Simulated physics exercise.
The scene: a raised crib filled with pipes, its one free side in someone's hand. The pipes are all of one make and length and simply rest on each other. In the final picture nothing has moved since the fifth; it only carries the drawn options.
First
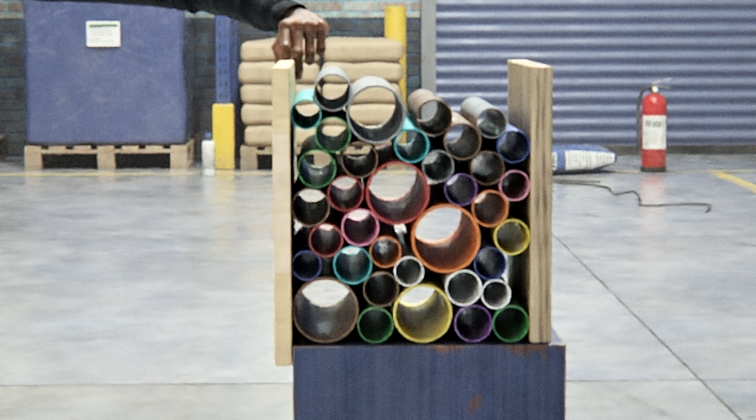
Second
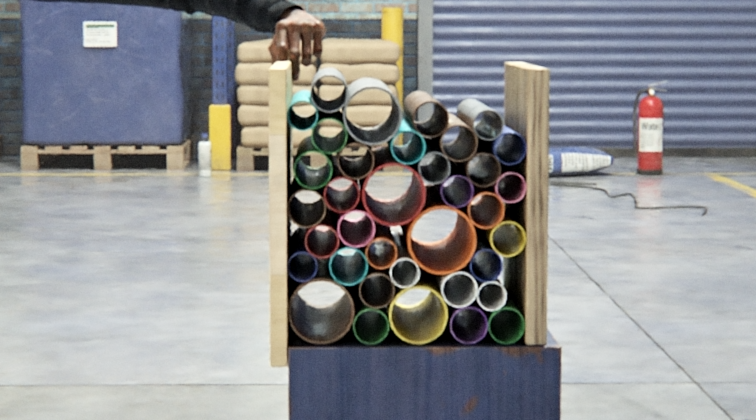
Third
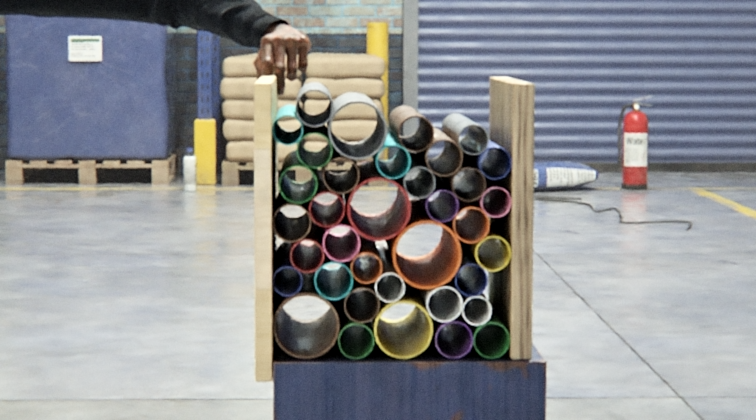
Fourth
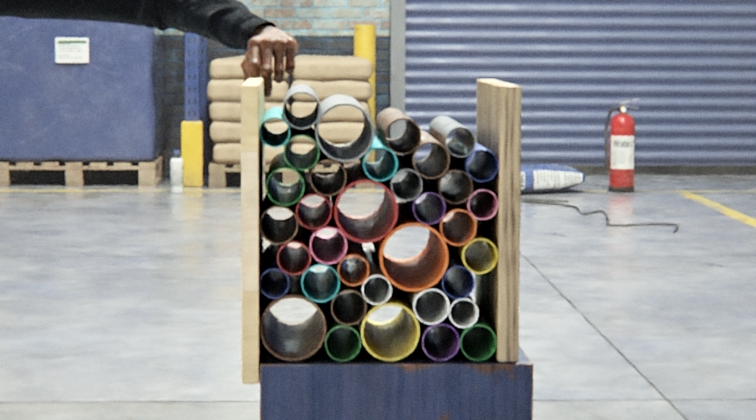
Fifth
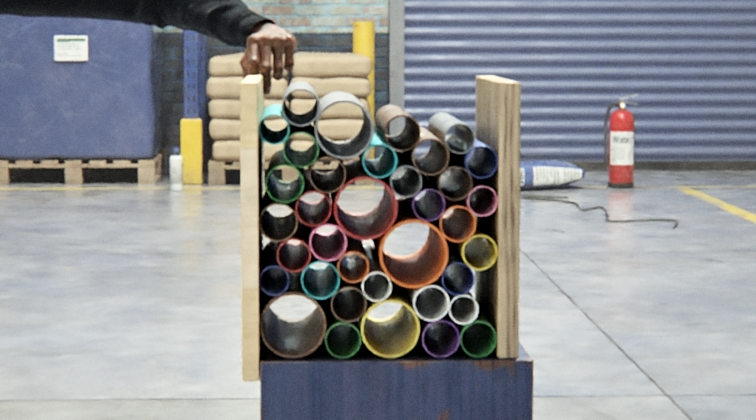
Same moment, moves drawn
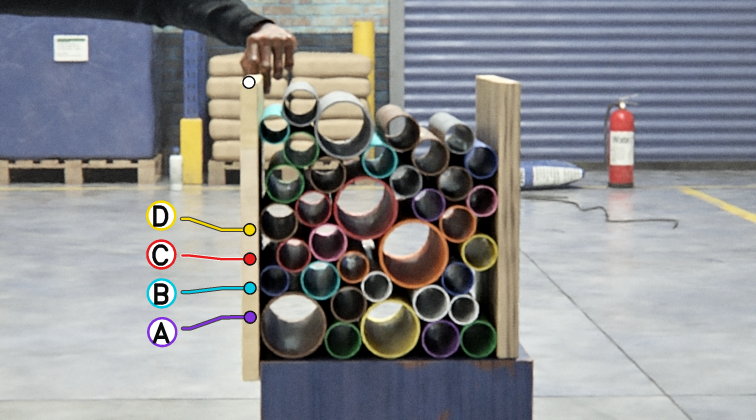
Colourful pipes resting stacked between wooden boards on a raised stand, a hand staying at the left board as the view shifts slightly.
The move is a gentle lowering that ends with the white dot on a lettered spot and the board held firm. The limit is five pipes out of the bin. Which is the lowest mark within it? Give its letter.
Mark D is as low as it can go.
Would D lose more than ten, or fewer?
Fewer than ten.
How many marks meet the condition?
One of the four.
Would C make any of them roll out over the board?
Yes.
On the marked copy, A at (251, 317); B at (250, 289); C at (250, 259); D at (250, 229); the white dot at (249, 82).
Following D. Soon after the start, top of the board (258, 148).
Later, top of the board (259, 223).
In the end, top of the board (259, 229), two out over the board.
As for the rest, A more than five out over the board; B more than five out over the board; C more than five out over the board.
